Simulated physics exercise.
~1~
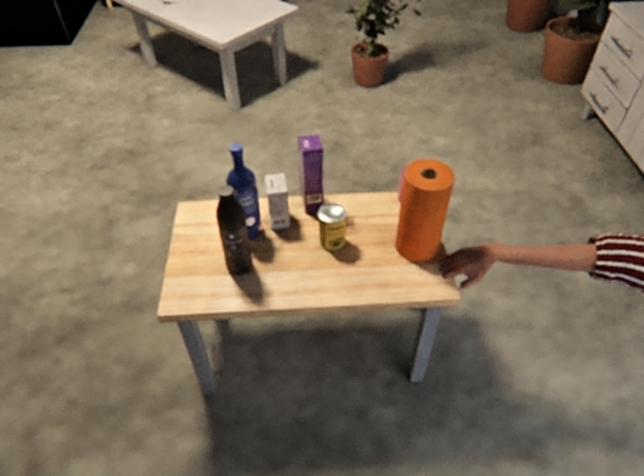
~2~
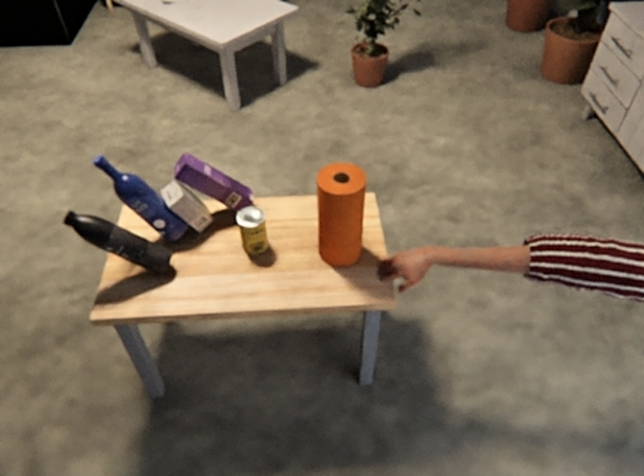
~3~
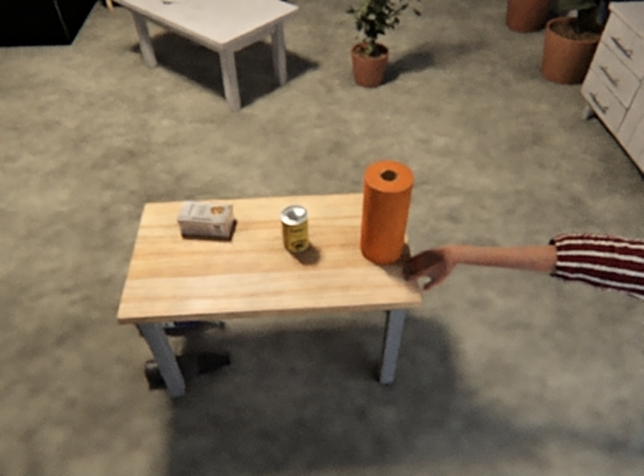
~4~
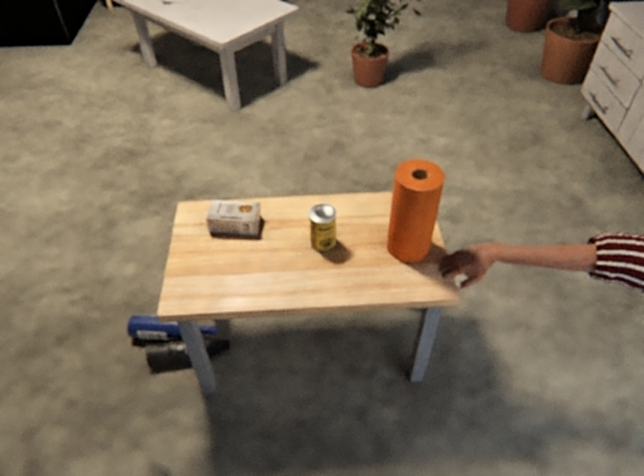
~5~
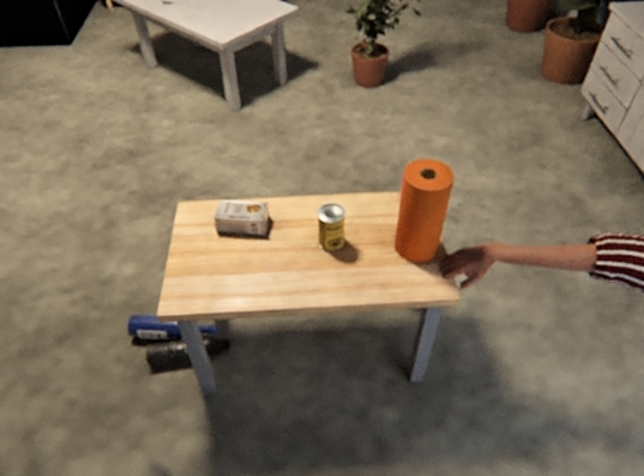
A hand in a striped red and white sleeve grips the right edge of a small wooden table, seen from above in a grey-floored room with potted plants and a white table behind. Blue and black bottles stand on the left, white and purple cartons and a yellow tin near the middle, and an orange roll on the right. The table shifts left, and the bottles and cartons tilt left. As it moves back right, both bottles drop to the floor, the purple carton disappears from the top, and the white carton topples. Finally, the tin and roll remain upright beside the fallen white carton, with the bottles lying below.
